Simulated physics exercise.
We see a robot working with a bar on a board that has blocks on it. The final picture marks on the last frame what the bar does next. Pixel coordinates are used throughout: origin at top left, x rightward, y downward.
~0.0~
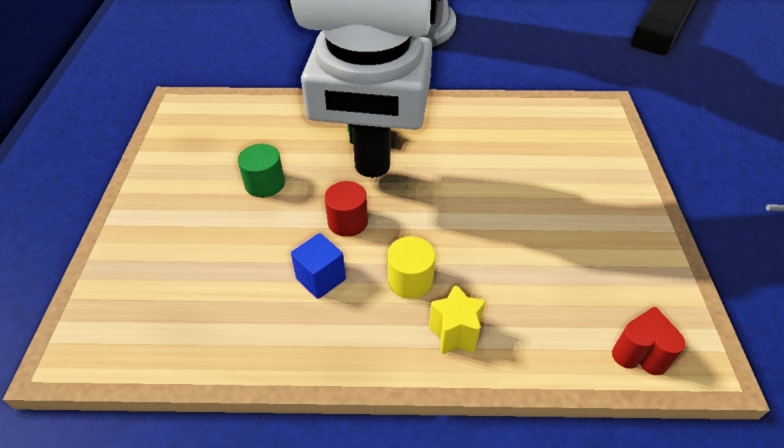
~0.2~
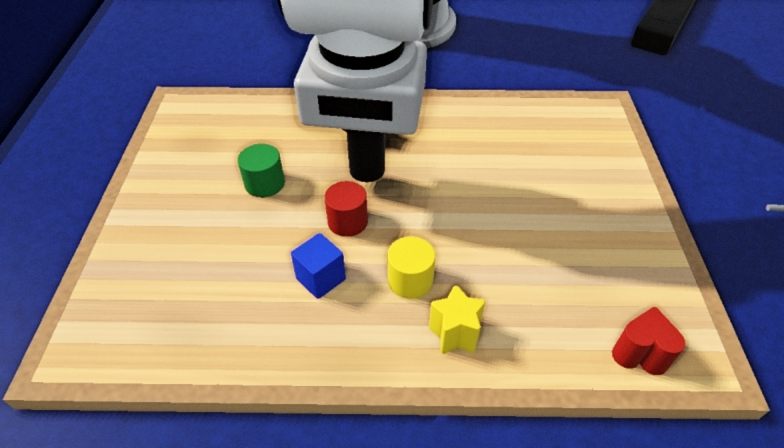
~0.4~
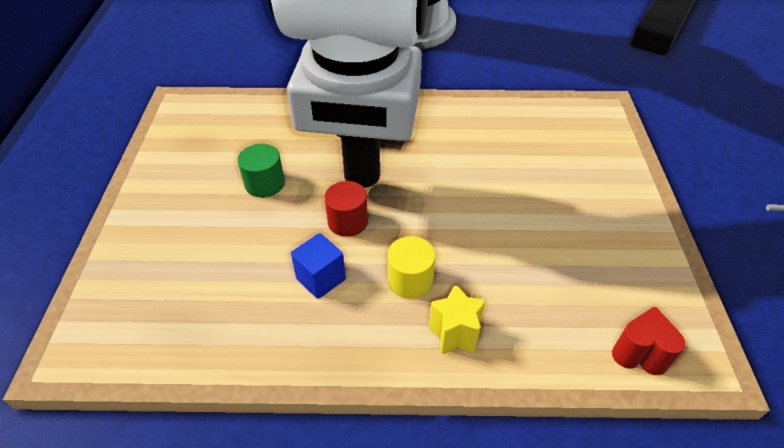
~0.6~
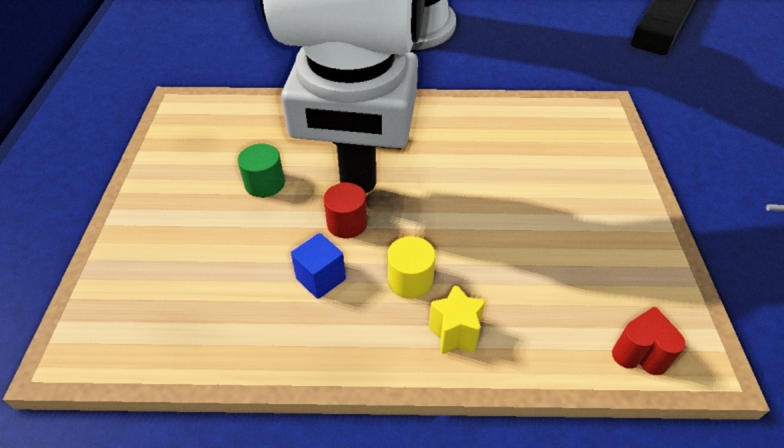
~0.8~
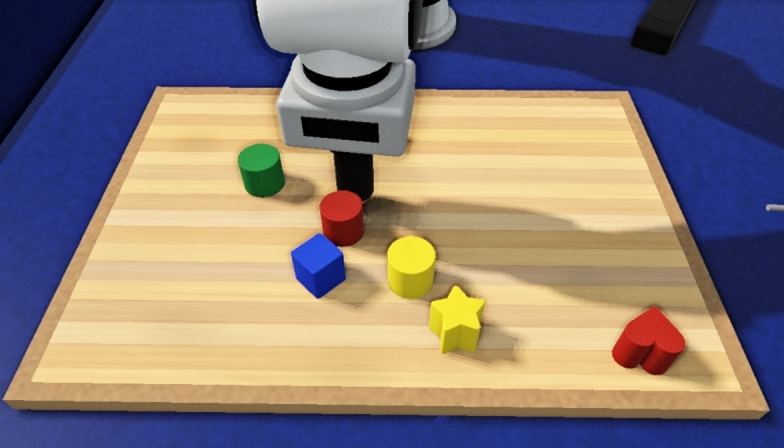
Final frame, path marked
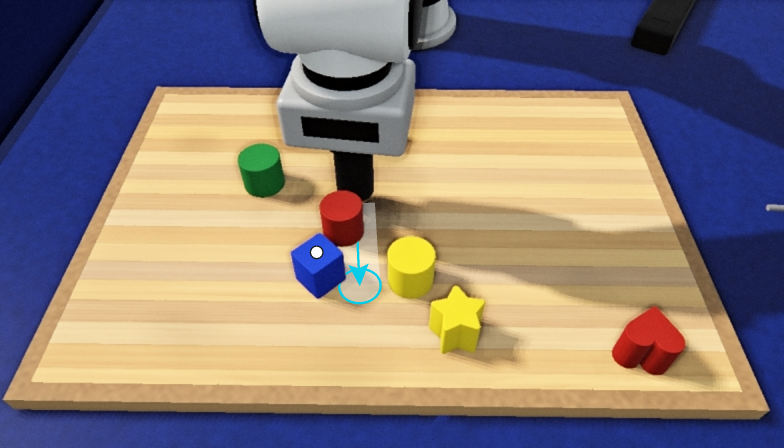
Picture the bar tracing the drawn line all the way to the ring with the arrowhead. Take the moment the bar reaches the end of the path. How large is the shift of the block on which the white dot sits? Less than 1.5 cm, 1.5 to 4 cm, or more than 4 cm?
The answer here is over 4 cm.
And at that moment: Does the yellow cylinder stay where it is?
Yes, it checks out.
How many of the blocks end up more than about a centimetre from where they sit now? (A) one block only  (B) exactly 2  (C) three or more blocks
It's B.
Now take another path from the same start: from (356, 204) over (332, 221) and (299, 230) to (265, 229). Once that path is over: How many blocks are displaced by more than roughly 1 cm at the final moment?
Two blocks.
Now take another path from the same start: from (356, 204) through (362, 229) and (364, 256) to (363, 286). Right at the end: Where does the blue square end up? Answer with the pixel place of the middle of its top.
The top centre is at (282, 281).
Path on the board, from (356, 204) to (360, 286); the dot is on the blue square.
What follows on the original path. One third of the way, bar (356, 215); blue square (310, 259), turned 20° anticlockwise; red cylinder (329, 228).
Two thirds of the way, bar (357, 243); blue square (288, 279), turned 30° anticlockwise; red cylinder (318, 249).
At the end, bar (359, 273); blue square (275, 288), turned 20° anticlockwise; red cylinder (312, 261); yellow cylinder in place.
